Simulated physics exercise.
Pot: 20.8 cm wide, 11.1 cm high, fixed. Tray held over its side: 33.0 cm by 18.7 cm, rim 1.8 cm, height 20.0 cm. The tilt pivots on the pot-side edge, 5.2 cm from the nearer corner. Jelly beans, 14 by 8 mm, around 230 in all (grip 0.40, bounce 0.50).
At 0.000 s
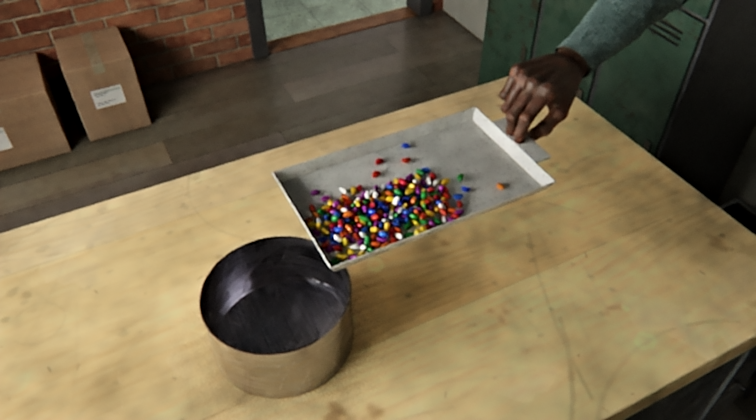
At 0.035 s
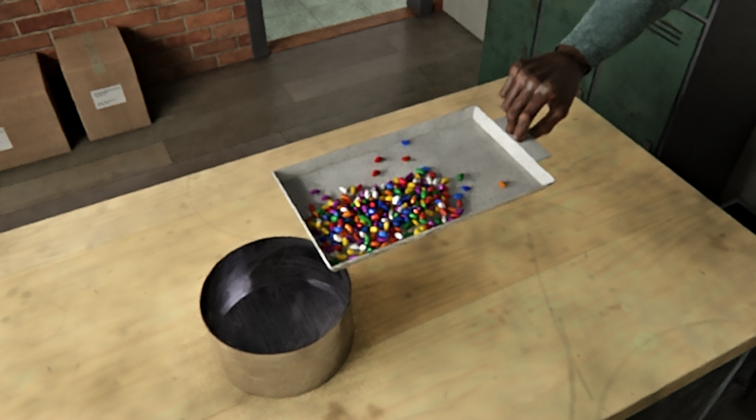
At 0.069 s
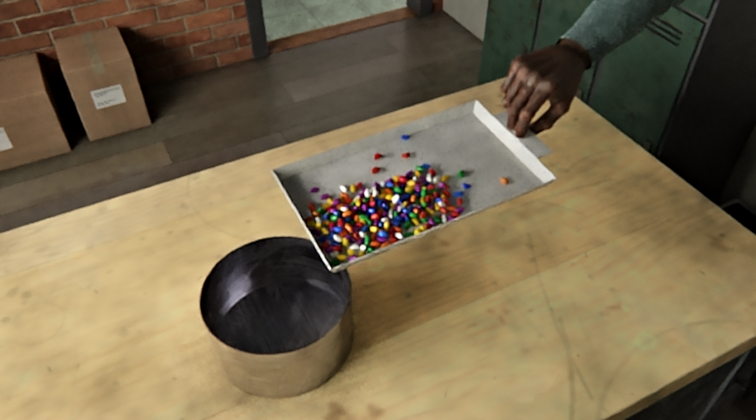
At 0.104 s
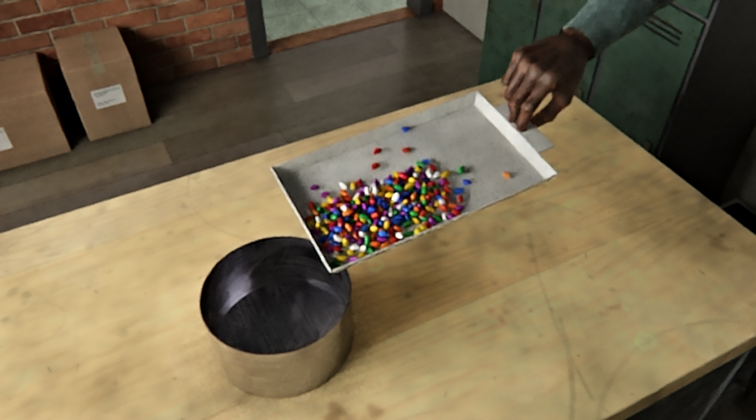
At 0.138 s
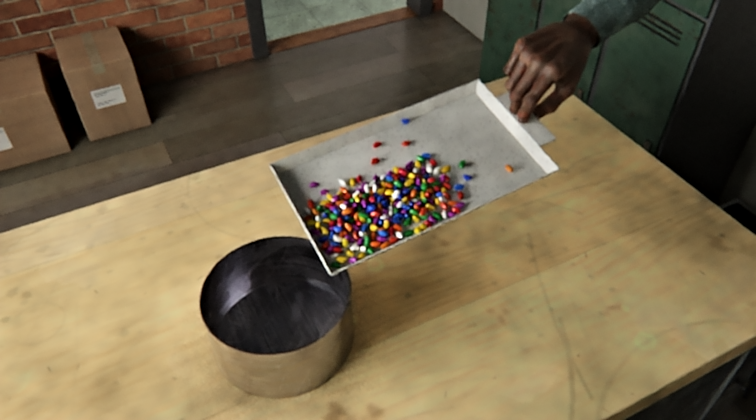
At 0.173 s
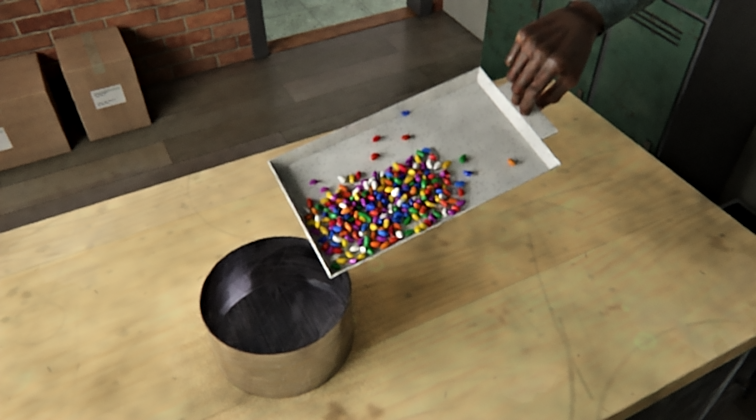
A hand slowly raises one end of a tray of colourful pieces beside a pot.
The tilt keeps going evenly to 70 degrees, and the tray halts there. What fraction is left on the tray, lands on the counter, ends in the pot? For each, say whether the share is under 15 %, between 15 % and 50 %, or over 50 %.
At the end, left on the tray: Probably a low amount; counter: Probably over half of it; pot: Probably an intermediate amount.
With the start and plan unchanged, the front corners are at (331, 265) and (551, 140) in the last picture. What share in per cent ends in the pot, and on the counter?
That works out as pot 85 and counter 10.
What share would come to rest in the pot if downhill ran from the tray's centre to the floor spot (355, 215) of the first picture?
The share would be about 80 percent.
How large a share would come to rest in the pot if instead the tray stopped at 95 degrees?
It would be near 40 per cent.
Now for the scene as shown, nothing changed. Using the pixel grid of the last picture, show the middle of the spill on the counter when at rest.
It comes to rest with its centre close to (349, 410).
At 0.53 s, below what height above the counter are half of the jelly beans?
Roughly 22 centimetres.
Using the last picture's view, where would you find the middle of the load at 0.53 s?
I'd put it close to (367, 239).
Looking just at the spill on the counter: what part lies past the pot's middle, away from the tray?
It comes to near 30 percent.
After 0.39 s, tilt 43 degrees; the tray holds 100 %, the pot 0 %.
After 0.53 s, tilt 62 degrees; the tray holds 95 %, the pot 0 %.
Then, at 0.80 s, tilt 70 degrees; the tray holds 20 %, the pot 20 %.
In the end, at 2.2 s, tray 0 %, counter 70 %, pot 30 %.
